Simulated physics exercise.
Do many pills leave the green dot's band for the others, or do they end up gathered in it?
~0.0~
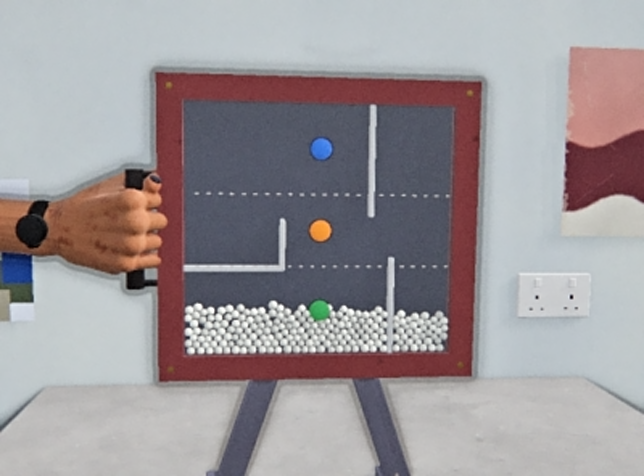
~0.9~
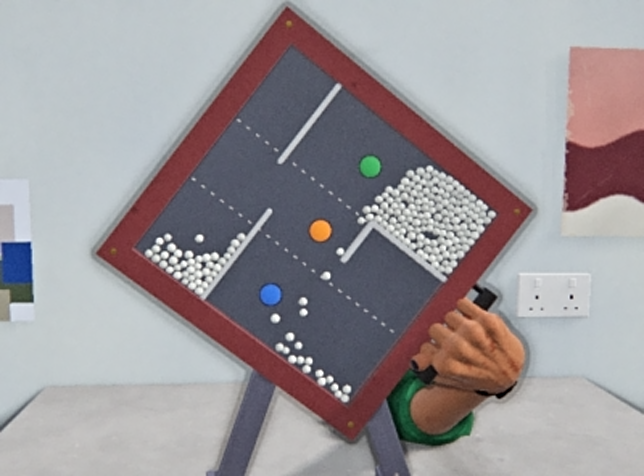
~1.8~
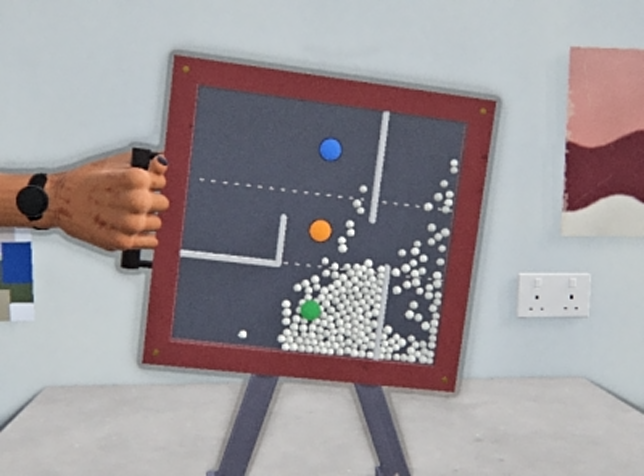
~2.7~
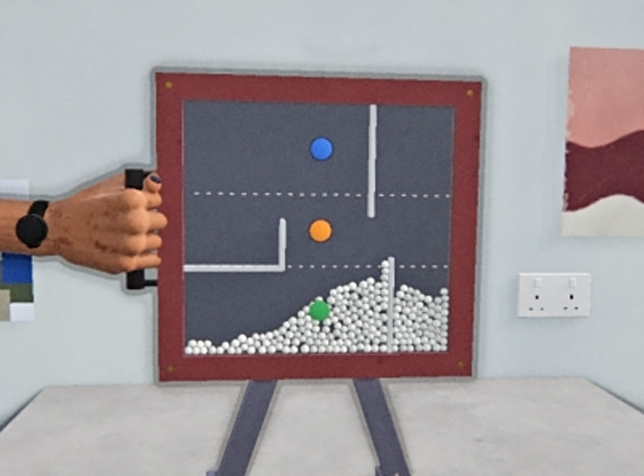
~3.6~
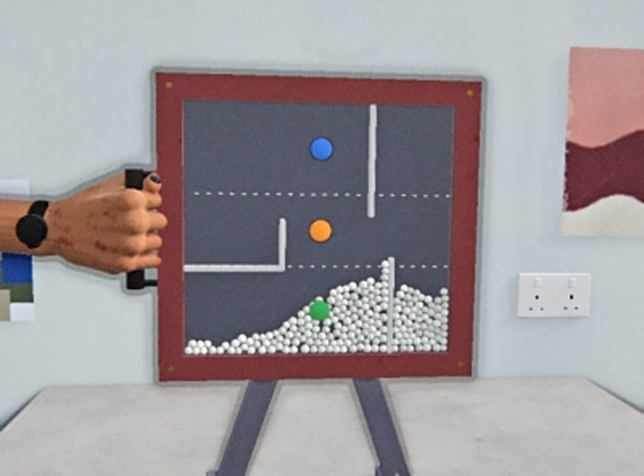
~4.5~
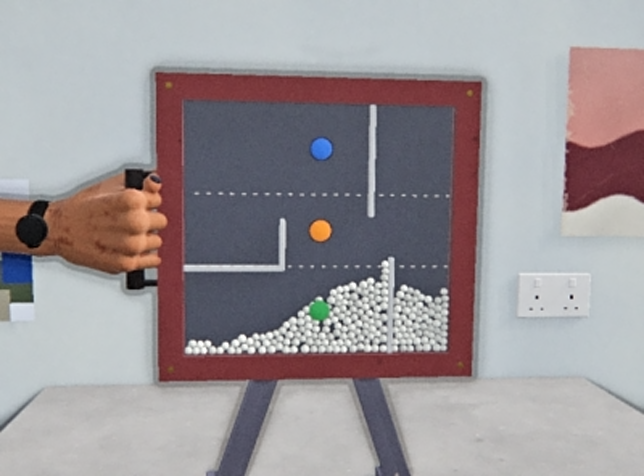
They end up gathered in the green dot's band at the bottom, with the orange and blue bands left empty.
